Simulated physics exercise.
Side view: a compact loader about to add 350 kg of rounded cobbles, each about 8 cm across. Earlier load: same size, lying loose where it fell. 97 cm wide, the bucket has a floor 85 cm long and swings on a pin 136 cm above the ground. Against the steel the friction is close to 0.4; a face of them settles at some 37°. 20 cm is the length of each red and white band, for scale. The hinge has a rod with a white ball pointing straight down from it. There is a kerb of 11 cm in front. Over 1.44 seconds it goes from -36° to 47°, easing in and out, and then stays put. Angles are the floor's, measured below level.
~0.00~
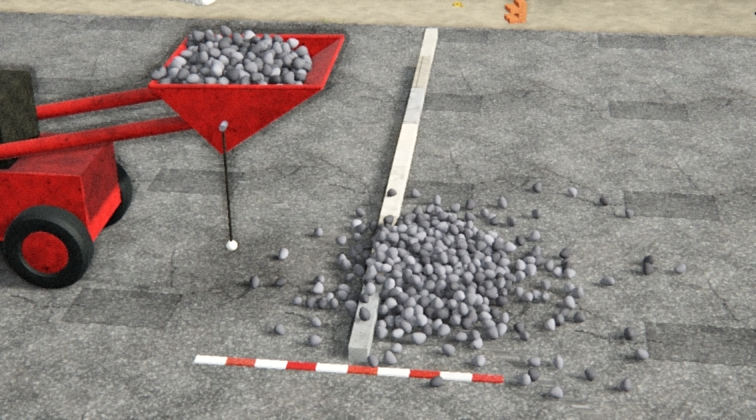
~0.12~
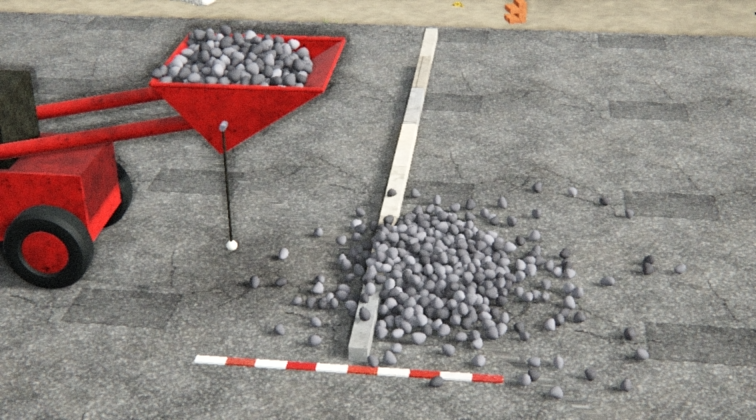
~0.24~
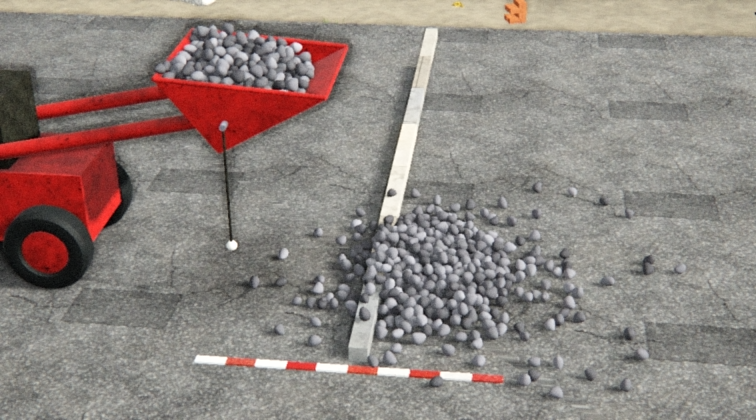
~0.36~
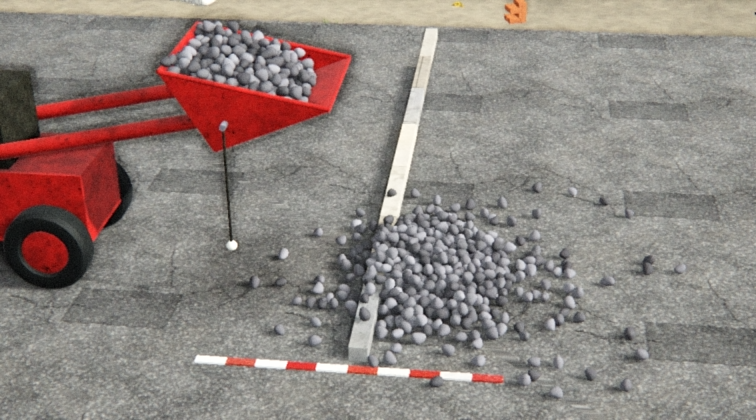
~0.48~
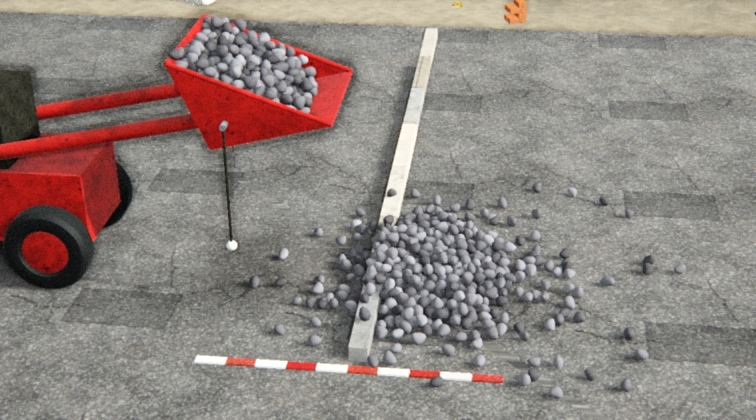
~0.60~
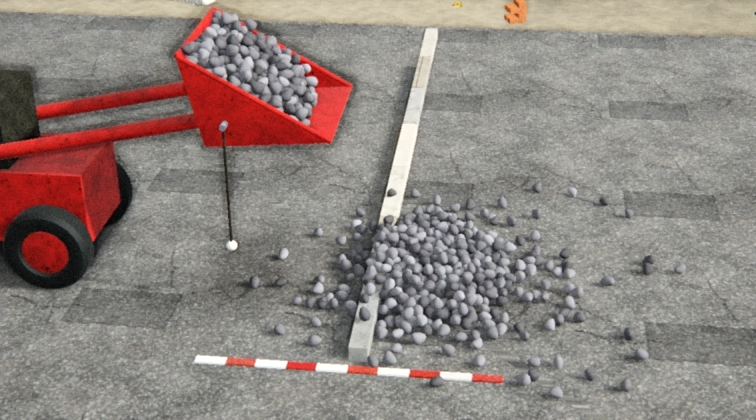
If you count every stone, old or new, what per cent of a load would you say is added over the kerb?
I would say about 18 per cent.
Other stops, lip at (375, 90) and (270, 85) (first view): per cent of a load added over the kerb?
The first would add some 70 per cent and the second some 0 per cent.
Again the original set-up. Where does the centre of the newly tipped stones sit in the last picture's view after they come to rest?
Near (348, 257).
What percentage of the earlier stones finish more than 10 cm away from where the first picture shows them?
Some 5 percent, give or take.
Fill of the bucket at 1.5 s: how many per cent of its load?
Roughly 20 per cent remains inside.
After 1.1 s the floor is at 34°; in per cent of one load, 94 in the bucket, 18 on this side of the kerb, 88 over the kerb; the foremost stones are at (638, 280).
After 1.5 s the floor is at 47°; in per cent of one load, 22 in the bucket, 87 on this side of the kerb, 92 over the kerb; the foremost stones are at (638, 280).
After 1.9 s the floor is at 47°; in per cent of one load, 0 in the bucket, 97 on this side of the kerb, 103 over the kerb; the foremost stones are at (638, 280).
After 4.4 s the floor is at 47°; in per cent of one load, 0 in the bucket, 95 on this side of the kerb, 106 over the kerb; the foremost stones are at (638, 280). Net gain over the kerb, 18.
